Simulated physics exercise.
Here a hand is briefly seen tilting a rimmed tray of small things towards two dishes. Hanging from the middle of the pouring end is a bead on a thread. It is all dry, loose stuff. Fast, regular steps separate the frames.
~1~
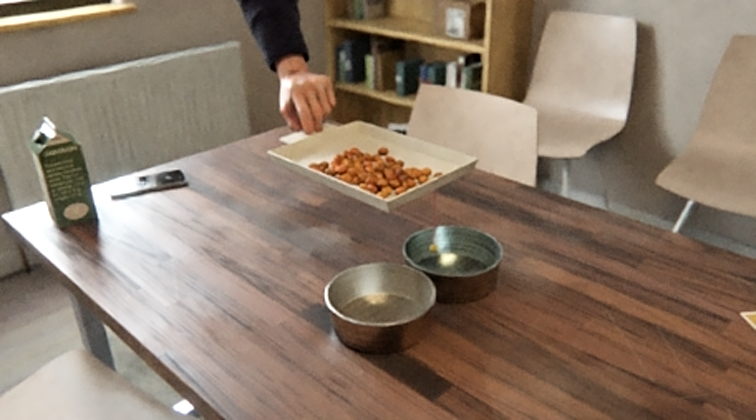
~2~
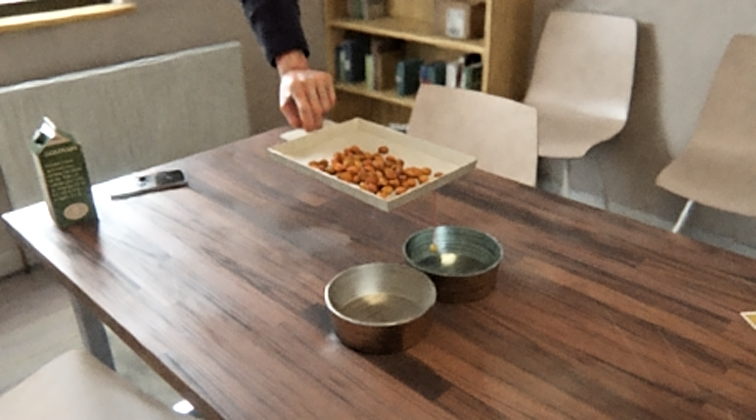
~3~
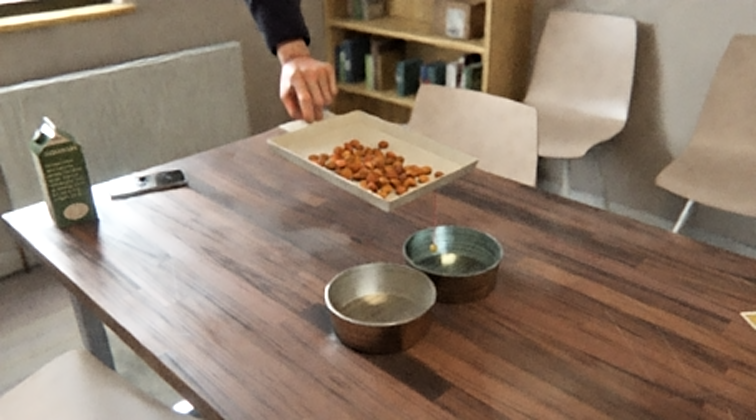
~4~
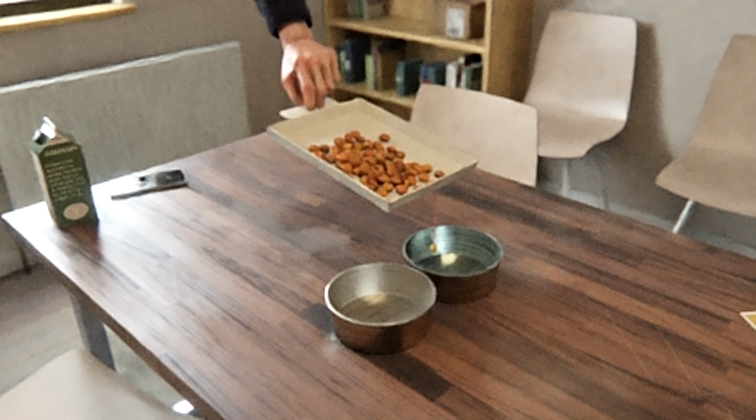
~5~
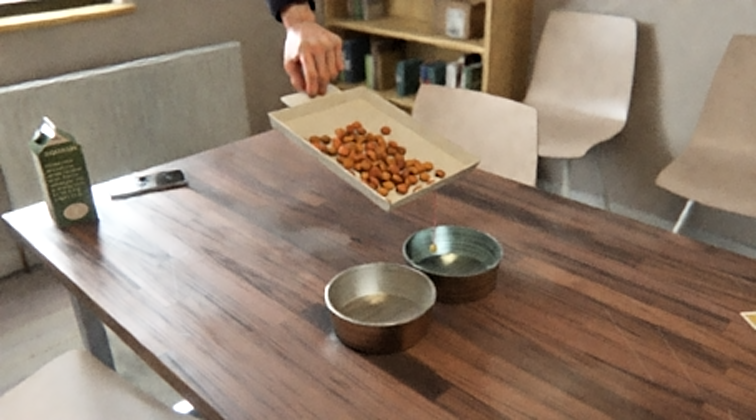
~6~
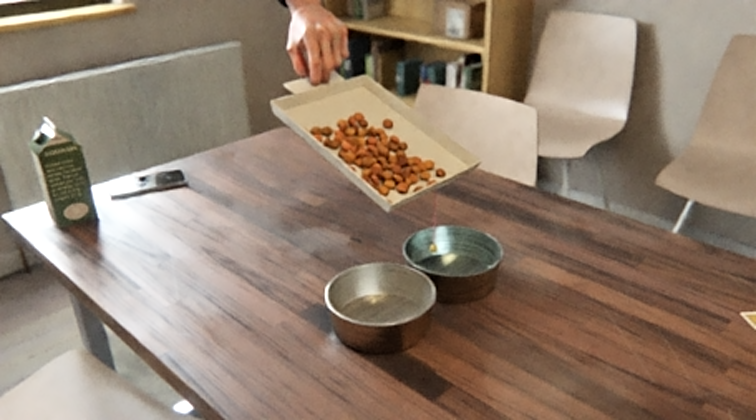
In a room with chairs and a bookshelf, a hand holds a rimmed tray of small brown pieces above two round metal dishes on a wooden table, then gradually raises its far end, tilting the tray towards the dishes.
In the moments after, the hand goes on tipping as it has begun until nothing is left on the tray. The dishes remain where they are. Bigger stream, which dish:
More will pour into the dish on the right side.
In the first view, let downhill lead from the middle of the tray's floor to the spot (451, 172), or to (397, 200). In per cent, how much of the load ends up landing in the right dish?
90 and 0 per cent, in that order.
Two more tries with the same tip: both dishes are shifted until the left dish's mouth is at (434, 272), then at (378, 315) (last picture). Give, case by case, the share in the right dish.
Trial 1 about 10 %, trial 2 about 70 %.
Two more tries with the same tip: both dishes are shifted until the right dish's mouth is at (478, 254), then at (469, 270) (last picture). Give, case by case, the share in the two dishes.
First 90 %, then 90 %.
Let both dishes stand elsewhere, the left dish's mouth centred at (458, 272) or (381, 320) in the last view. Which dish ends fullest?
Case one: The dish at left. Case two: The dish at right.
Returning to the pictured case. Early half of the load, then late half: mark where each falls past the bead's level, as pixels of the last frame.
I'd say close to (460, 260) at first and close to (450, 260) later on.
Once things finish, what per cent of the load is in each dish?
For the left dish 10 %, for the right dish 50 %.
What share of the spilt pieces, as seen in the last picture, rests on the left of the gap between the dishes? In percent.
Roughly 0 in a hundred.
Shortly afterwards, tray tipped steeply; the whole lot on the tray.
Next, tray tipped past a quarter turn; near a quarter on the tray; a little in the left dish; near a quarter in the right dish; near a quarter outside both; near a quarter in the air.
Some moments later, tray tipped past a quarter turn; a little in the left dish; near half in the right dish; near a third outside both.
In the end, tray tipped past a quarter turn; a little in the left dish; near half in the right dish; near a third outside both.
